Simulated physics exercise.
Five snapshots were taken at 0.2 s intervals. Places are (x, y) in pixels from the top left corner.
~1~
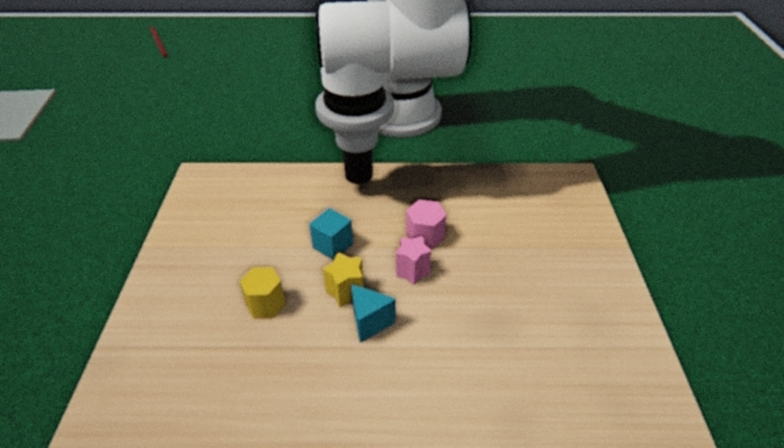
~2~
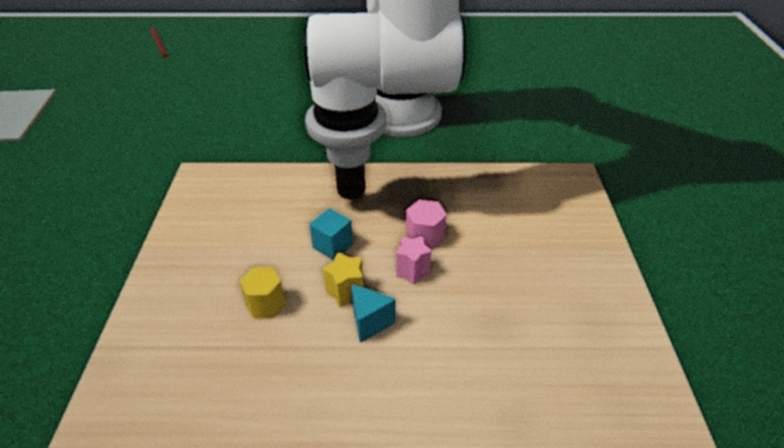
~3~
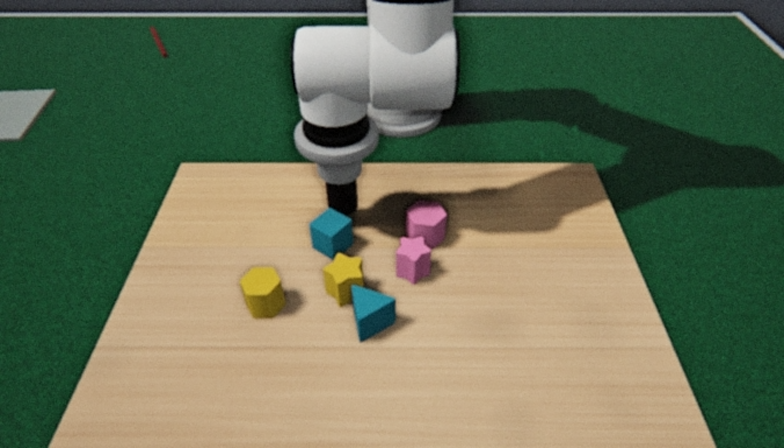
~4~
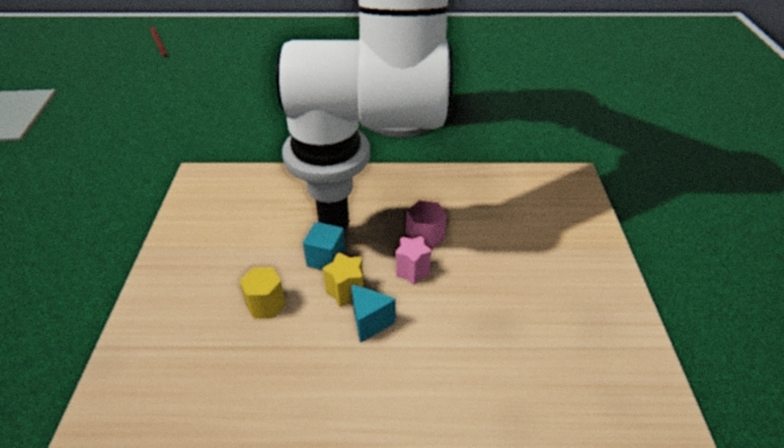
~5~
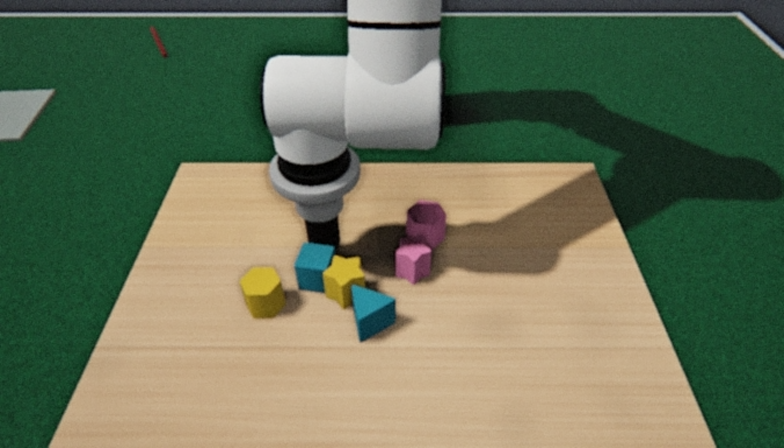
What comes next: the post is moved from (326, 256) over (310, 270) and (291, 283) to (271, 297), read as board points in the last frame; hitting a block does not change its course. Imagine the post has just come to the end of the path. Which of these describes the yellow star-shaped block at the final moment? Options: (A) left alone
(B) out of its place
A
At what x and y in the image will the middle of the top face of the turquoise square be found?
It should be at (297, 286) by then.
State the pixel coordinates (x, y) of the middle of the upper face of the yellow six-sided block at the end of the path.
Its top centre is at about (239, 298).
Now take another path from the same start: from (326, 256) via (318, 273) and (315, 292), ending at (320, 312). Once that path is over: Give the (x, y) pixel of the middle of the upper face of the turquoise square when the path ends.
I'd expect the centre of its top face to be at (297, 315).
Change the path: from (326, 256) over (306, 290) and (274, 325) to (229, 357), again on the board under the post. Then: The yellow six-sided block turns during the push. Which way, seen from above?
From the top, the block rotates clockwise.
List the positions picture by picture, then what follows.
In the first frame, lower end of the post (359, 177), tops of blocks, yellow six-sided block (260, 280), turquoise square (330, 221), yellow star-shaped block (345, 267).
In the second frame, post (351, 192), blocks as before.
In the third frame, post (343, 207), blocks as before.
In the fourth frame, post (334, 225), turquoise square (323, 235).
In the fifth frame, post (325, 243), yellow six-sided block (260, 280), turquoise square (314, 256), yellow star-shaped block (345, 269).
What follows on the original path. Halfway along, post (297, 264); turquoise square (299, 278), turned 30° anticlockwise.
At the end, post (268, 284); yellow six-sided block (239, 298); turquoise square (297, 286), turned 50° anticlockwise; yellow star-shaped block not moved.
